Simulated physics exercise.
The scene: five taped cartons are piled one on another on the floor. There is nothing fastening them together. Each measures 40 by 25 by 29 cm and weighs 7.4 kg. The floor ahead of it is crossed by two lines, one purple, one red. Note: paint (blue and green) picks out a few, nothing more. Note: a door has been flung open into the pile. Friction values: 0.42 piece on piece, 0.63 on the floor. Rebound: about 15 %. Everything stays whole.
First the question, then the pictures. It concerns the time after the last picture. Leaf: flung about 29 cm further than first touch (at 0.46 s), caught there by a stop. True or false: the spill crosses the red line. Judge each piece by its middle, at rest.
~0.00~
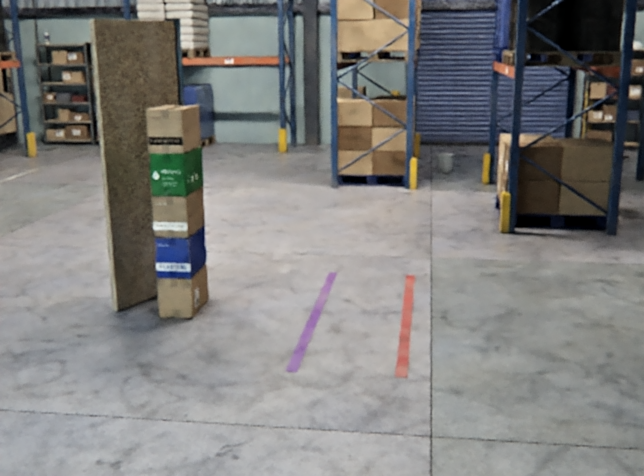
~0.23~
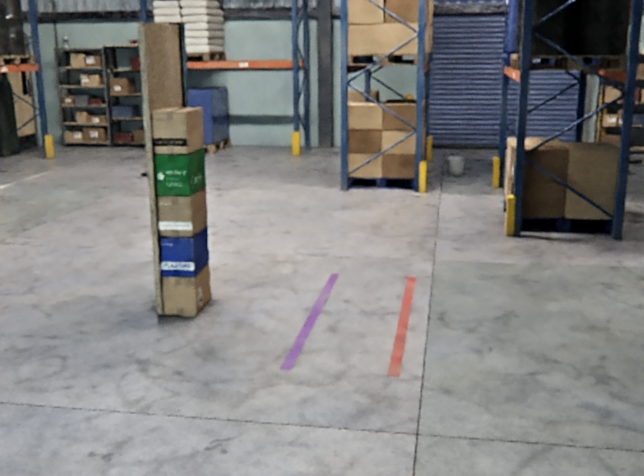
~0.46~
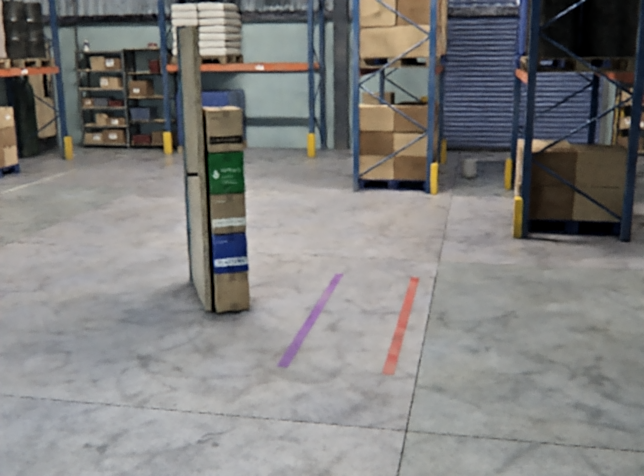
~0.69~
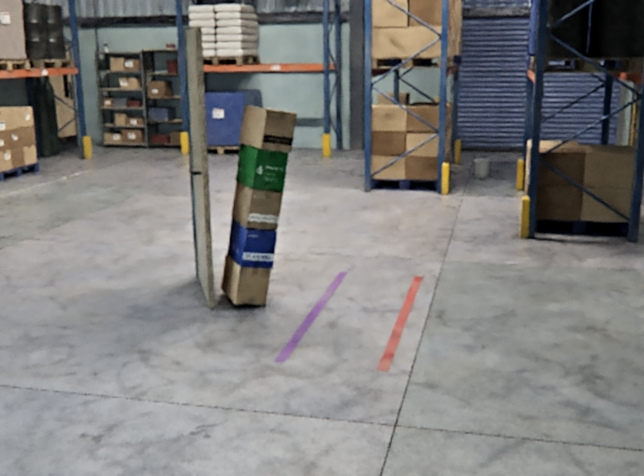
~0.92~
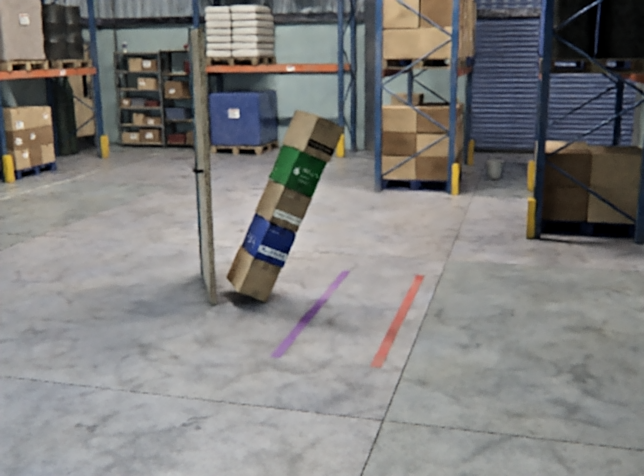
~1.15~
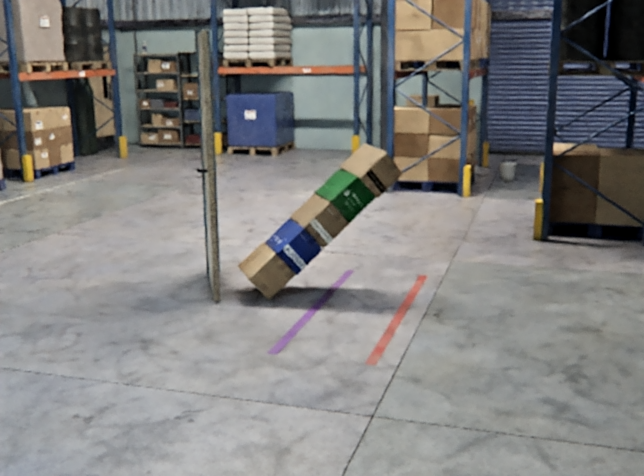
True.
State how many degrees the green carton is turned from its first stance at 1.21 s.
Some 60°.
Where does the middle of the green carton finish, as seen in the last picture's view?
Roughly (400, 264).
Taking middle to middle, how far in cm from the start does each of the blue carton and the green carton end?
Distance from start in cm - blue 100, green 190.
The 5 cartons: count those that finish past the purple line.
That makes 3.
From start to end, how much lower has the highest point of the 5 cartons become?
It sits roughly 120 centimetres lower.
After 1.21 s, none of the 5 cartons past the red line, 5 disturbed; blue carton leaning 59°, 11 cm lower; green carton leaning 58°, 38 cm lower.
After 1.24 s, none of the 5 cartons past the red line, 5 disturbed; blue carton leaning 64°, 15 cm lower; green carton leaning 63°, 45 cm lower.
After 1.32 s, none of the 5 cartons past the red line, 5 disturbed; blue carton on its side; green carton leaning 74°, 69 cm lower.
After 1.46 s, 1 of the 5 cartons past the red line; green carton on its side; blue carton on its side.
At rest (1.9 s), 1 of the 5 cartons past the red line; blue carton on its side; green carton on its side. The farthest middle lies 14 cm beyond that line. As the last picture would show them, middles, blue carton near (319, 273), green carton near (400, 264).
